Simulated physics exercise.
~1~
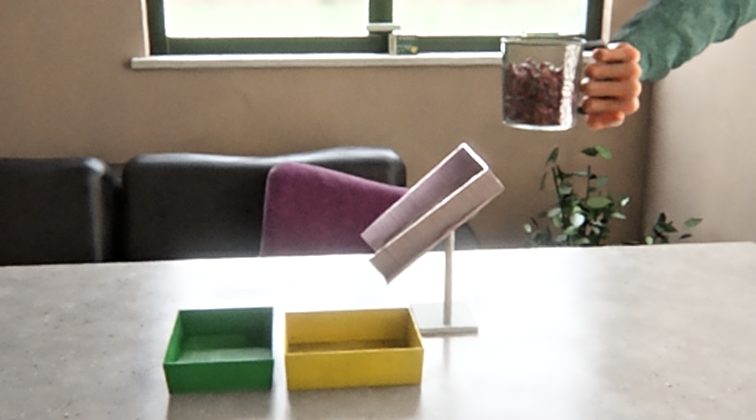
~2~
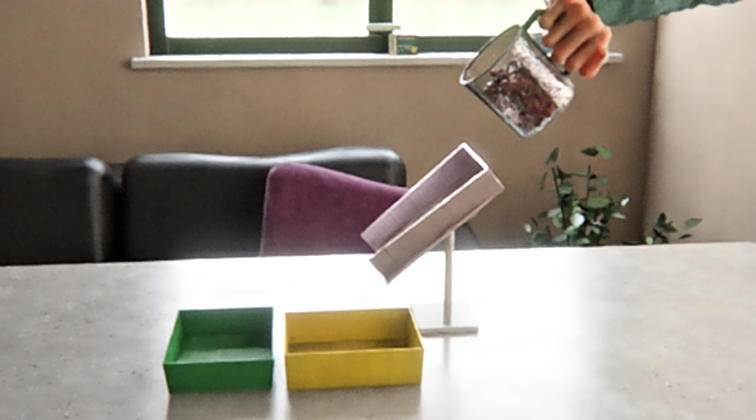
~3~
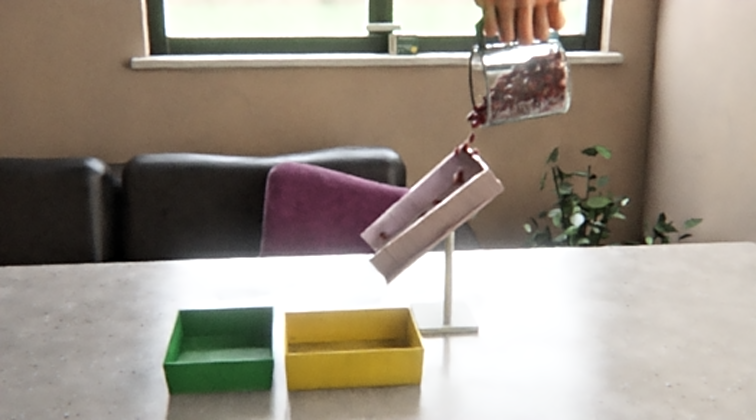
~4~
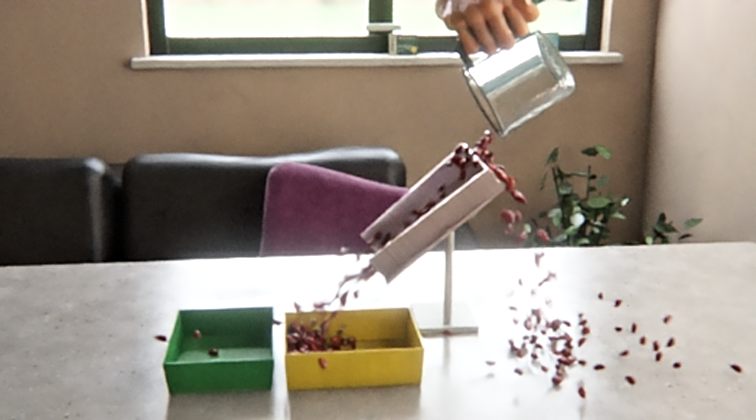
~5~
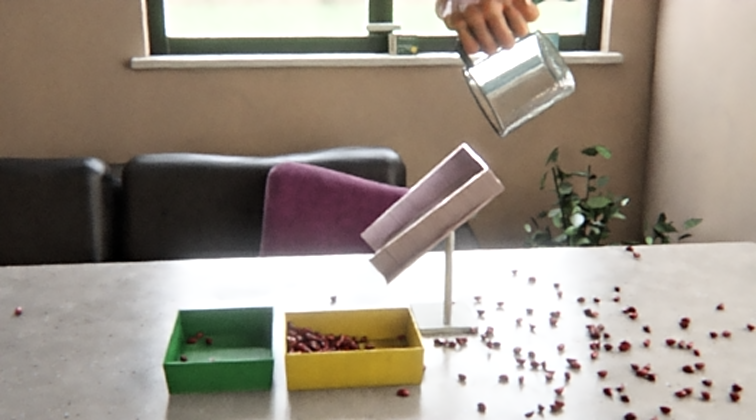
A hand in a green sleeve holds a clear glass cup of dark red kidney beans at the upper right, seen from the front across a pale table, with a window and dark seats behind. Below it, a pale pinkish chute on a stand slopes down leftward toward a yellow tin, with a green tin farther left. The hand moves the cup left above the chute and tips it. Beans slide down into the yellow tin, while others spill over the chute's upper end and scatter rightward. The cup ends empty and tilted, with many beans in the yellow tin, a few in the green one, and the rest strewn across the table.
